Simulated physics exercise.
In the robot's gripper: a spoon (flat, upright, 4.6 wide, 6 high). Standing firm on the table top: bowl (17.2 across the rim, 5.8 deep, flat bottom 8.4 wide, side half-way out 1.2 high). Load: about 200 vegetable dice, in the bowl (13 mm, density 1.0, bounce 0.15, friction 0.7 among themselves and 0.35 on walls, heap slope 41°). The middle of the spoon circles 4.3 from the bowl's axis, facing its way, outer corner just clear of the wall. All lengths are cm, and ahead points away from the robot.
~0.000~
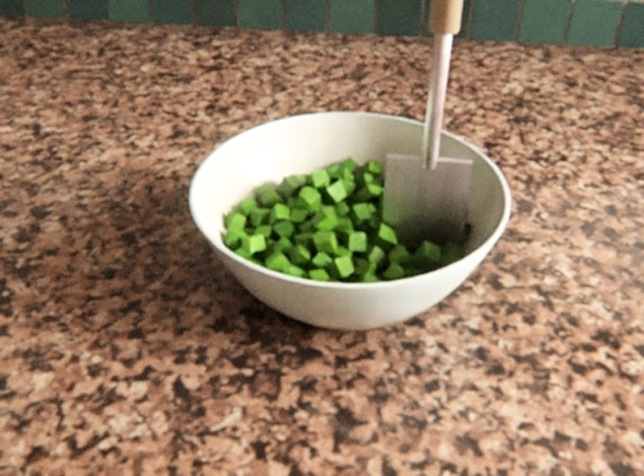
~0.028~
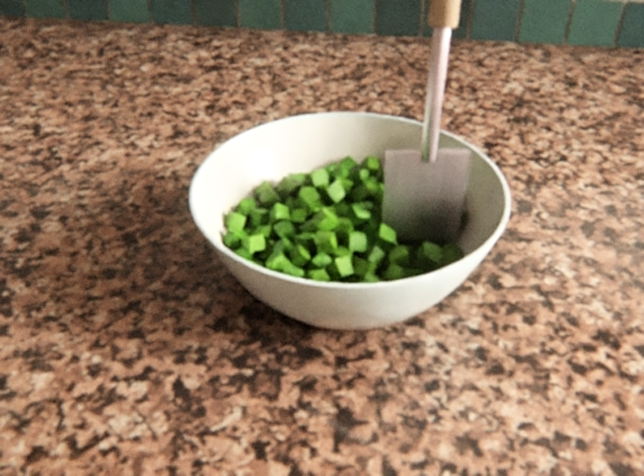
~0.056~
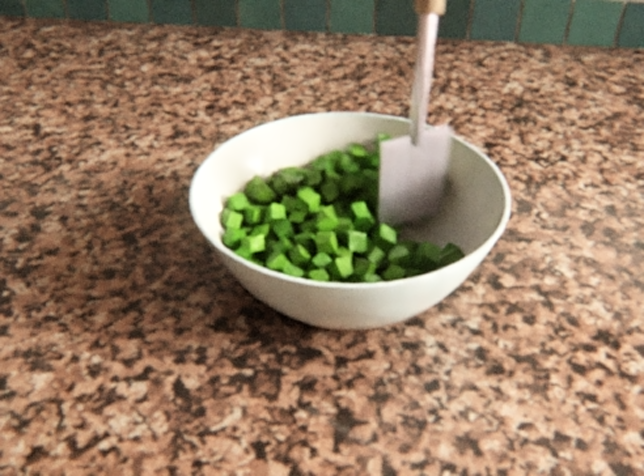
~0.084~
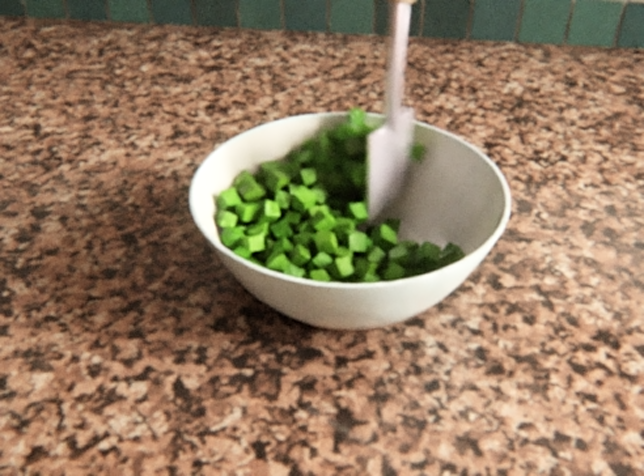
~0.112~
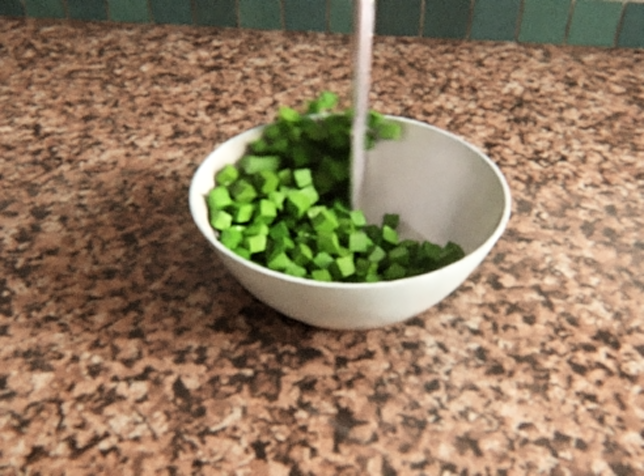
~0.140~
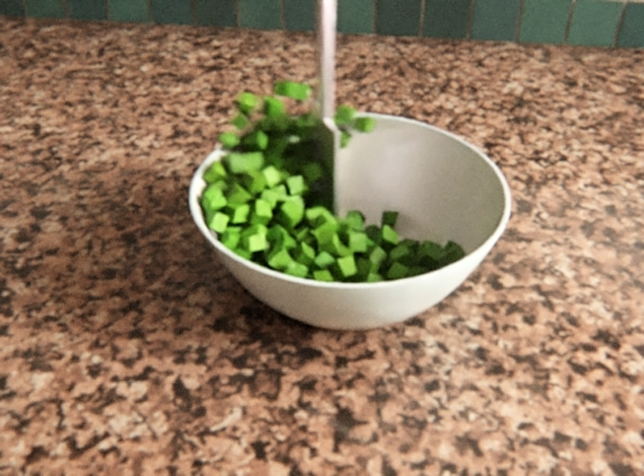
A metal spatula sweeps leftward through a white bowl, pushing green cubes up the side.
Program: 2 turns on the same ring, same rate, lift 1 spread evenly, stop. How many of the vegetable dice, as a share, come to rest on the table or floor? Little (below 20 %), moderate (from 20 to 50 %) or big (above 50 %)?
Share on the table or floor: Big (above 50 %).
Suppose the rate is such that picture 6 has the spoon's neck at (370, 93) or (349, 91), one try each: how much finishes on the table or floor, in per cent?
About 40 and 50 per cent.
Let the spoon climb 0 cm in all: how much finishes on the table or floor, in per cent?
Some 65 per cent.
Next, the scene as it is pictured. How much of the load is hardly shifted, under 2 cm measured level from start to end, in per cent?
About 5 per cent.
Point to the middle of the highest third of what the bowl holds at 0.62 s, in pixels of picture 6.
Around (271, 252).
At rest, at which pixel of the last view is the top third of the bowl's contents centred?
Near (377, 211).
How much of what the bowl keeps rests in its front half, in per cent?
Some 45 per cent.
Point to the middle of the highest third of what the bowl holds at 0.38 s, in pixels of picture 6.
Around (461, 174).
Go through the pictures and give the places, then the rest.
The first picture shows spoon neck at (432, 133), 0° round; upper third of the load around (327, 220), from x 235 to 460, top at y 165; 204 in the bowl.
The second picture shows spoon neck at (431, 126), 10° round; upper third of the load around (330, 217), from x 235 to 455, top at y 165.
The third picture shows spoon neck at (419, 110), 35° round; upper third of the load around (326, 195), from x 230 to 455, top at y 145.
The fourth picture shows spoon neck at (393, 98), 62° round; upper third of the load around (316, 182), from x 225 to 455, top at y 115.
The fifth picture shows spoon neck at (359, 91), 89° round; upper third of the load around (291, 173), from x 220 to 455, top at y 100.
The sixth picture shows spoon neck at (325, 92), 117° round; upper third of the load around (267, 172), from x 215 to 455, top at y 90; 201 in the bowl, 3 in flight or on the tool.
After 0.38 s, 350° round, highest piece 9 above the table; 129 in the bowl, 51 on the table or floor, 24 in flight or on the tool.
After 0.62 s, 224° round, highest piece 7 above the table; 105 on the table or floor, 92 in the bowl, 7 in flight or on the tool.
After 0.94 s, 0° round, highest piece 4 above the table; 122 on the table or floor, 82 in the bowl.
After 1.64 s, 0° round, highest piece 4 above the table; 122 on the table or floor, 82 in the bowl.
At rest, 122 on the table or floor, 82 in the bowl. That is 60 % on the table or floor.
